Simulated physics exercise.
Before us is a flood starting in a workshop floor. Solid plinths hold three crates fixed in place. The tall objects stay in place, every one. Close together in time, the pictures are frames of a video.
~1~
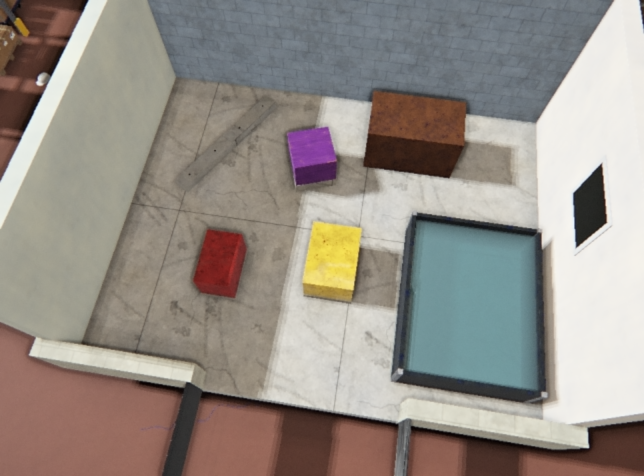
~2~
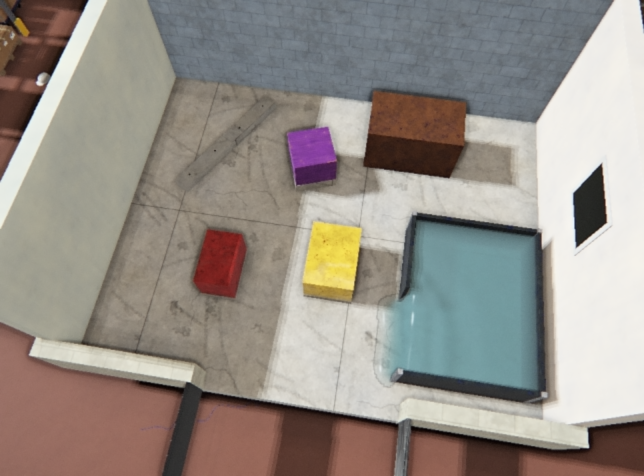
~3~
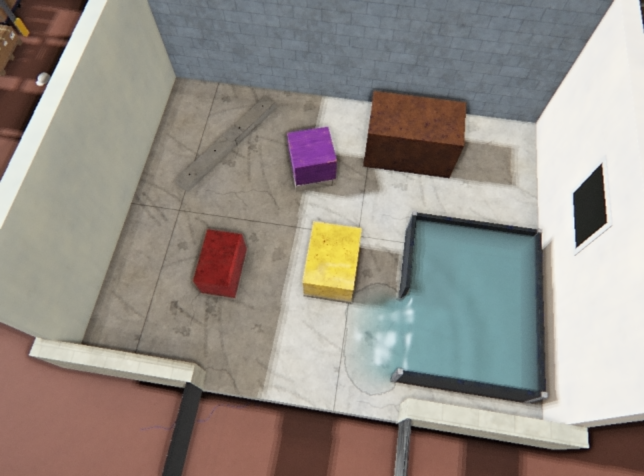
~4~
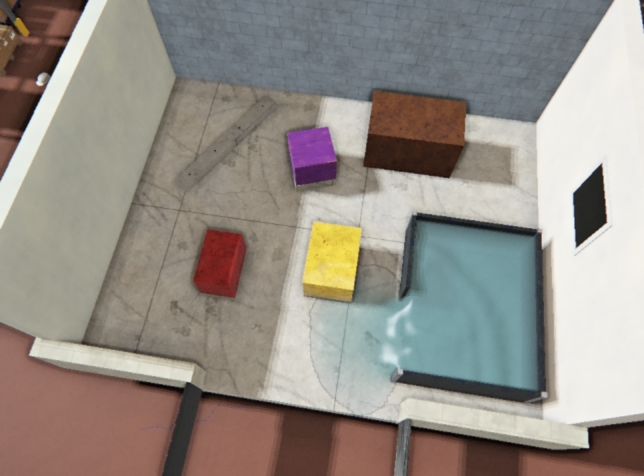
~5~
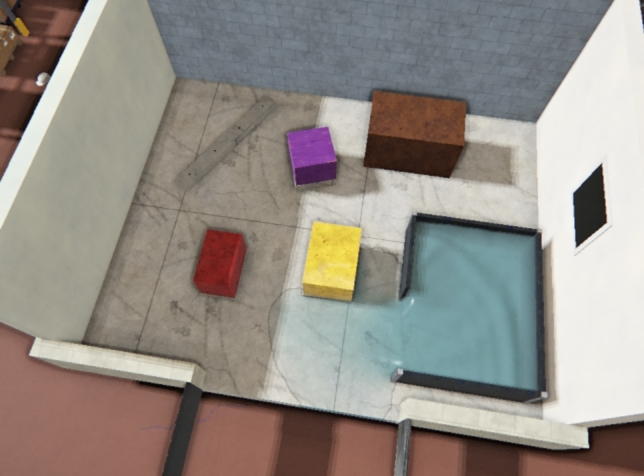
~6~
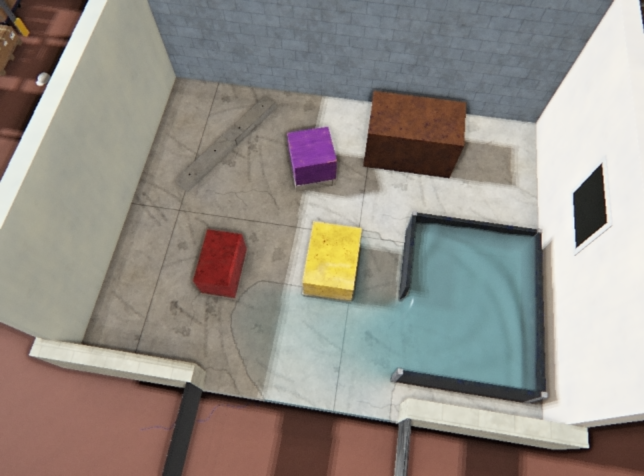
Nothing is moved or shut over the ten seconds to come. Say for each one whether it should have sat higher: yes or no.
Yellow crate - yes; red crate - yes; purple crate - no.
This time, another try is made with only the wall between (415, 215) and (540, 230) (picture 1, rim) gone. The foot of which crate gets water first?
First: The one in purple.
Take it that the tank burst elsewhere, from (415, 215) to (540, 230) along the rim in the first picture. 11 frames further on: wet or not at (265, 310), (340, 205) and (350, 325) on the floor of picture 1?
Okay, the first is left untouched, the next is waterlogged, and the last is left untouched.
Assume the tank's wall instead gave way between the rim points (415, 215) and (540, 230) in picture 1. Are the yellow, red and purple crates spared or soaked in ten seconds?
Result: Yellow crate is swamped; red crate is swamped; purple crate is swamped.
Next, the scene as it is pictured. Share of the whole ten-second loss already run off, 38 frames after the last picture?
About 80 per cent.
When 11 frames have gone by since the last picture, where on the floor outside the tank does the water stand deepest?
Somewhere around (91, 353).
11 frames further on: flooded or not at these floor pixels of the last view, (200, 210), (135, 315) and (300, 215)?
Status per point, in sequence: Unwetted, then waterlogged, then waterlogged.
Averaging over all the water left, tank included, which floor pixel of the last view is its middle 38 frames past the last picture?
Centre: Close to (314, 246).
A moment on, water covers 30 % of the floor; the yellow crate water round its plinth, the red crate water round its plinth, the purple crate not reached.
Next, water covers 35 % of the floor; the yellow crate water round its plinth, the red crate water round its plinth, the purple crate water round its plinth.
Then, water covers 55 % of the floor; the yellow crate water round its plinth, the red crate water round its plinth, the purple crate water round its plinth.
Later, water covers 85 % of the floor; the yellow crate water round its plinth, the red crate water round its plinth, the purple crate water round its plinth.
In the end, water covers 95 % of the floor; the yellow crate was topped, the red crate was topped, the purple crate stayed above the water.
